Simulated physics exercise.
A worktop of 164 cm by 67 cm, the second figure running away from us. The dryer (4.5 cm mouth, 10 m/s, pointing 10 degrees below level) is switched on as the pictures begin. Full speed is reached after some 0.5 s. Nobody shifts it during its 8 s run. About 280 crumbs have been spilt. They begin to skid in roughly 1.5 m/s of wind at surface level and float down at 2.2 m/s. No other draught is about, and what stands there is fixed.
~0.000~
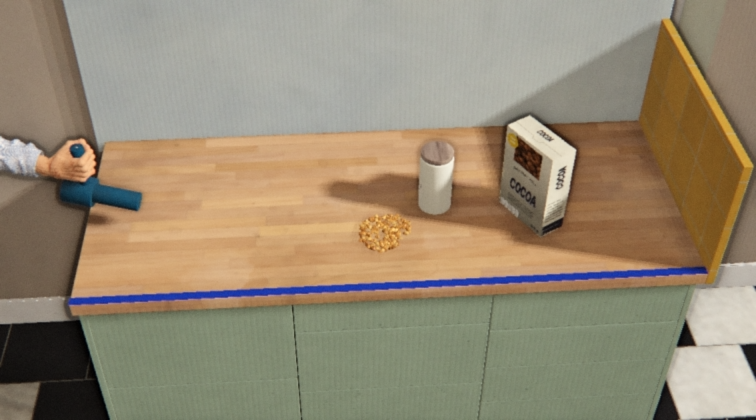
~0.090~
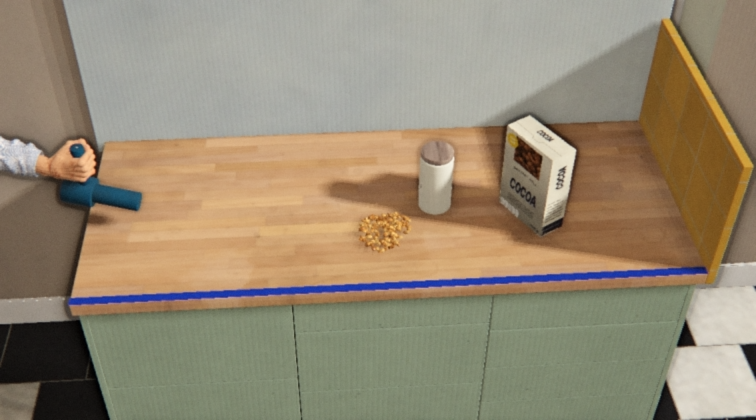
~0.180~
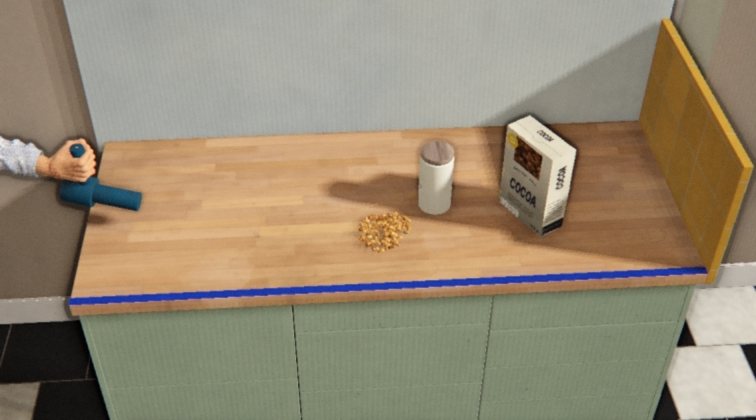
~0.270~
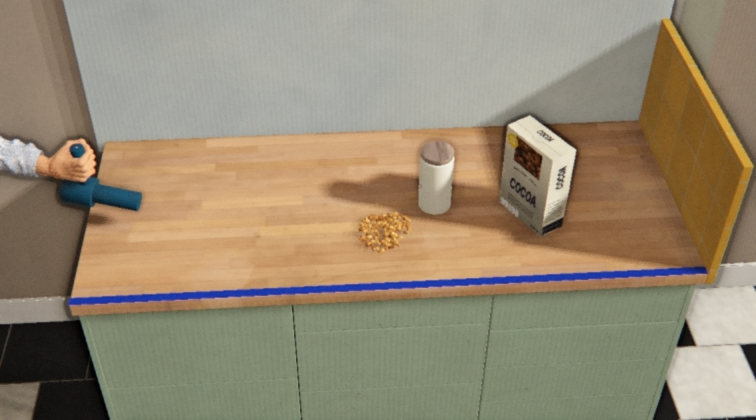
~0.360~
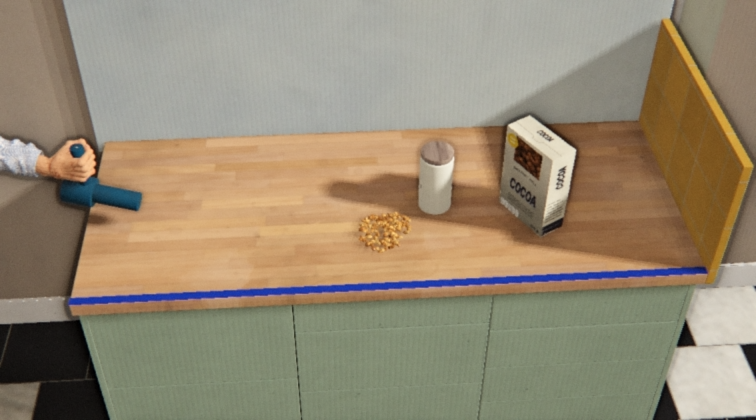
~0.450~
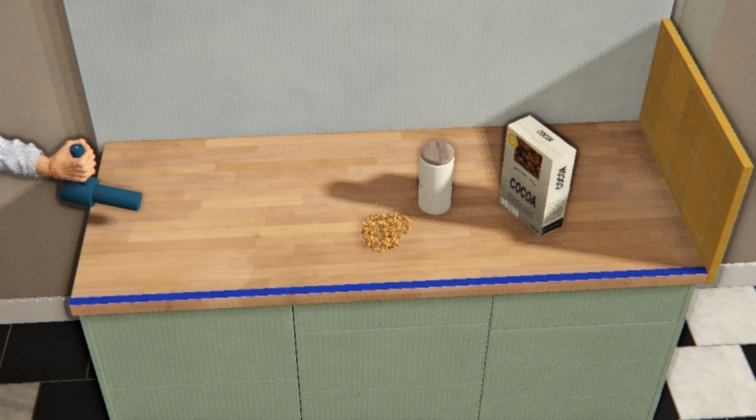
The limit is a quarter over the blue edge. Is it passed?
More than a quarter over the blue edge: Yes.
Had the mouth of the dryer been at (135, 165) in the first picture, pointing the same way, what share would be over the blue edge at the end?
Then about 90 %.
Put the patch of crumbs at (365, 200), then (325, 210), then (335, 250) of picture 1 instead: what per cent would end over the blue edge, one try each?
In turn about 1 %, 0 %, 70 %.
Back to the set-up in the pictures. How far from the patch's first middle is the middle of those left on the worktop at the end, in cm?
Roughly 40 cm.
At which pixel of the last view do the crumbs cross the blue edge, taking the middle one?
Around (665, 276).
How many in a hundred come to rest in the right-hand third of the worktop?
About 50 %.
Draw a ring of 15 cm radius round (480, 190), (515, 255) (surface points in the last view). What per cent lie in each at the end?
In turn about 15 %, 20 %.
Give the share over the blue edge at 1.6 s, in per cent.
Near 30 %.
After 1.6 s the count stands so, 34 % are over the blue edge; the middle of those still in play is near (533, 228).
After 2.6 s the count stands so, 37 % are over the blue edge; the middle of those still in play is near (533, 228).
After 4.4 s the count stands so, 41 % are over the blue edge; the middle of those still in play is near (534, 230).
After 8.0 s, at the end, 45 % are over the blue edge; the middle of those still in play is near (535, 230).
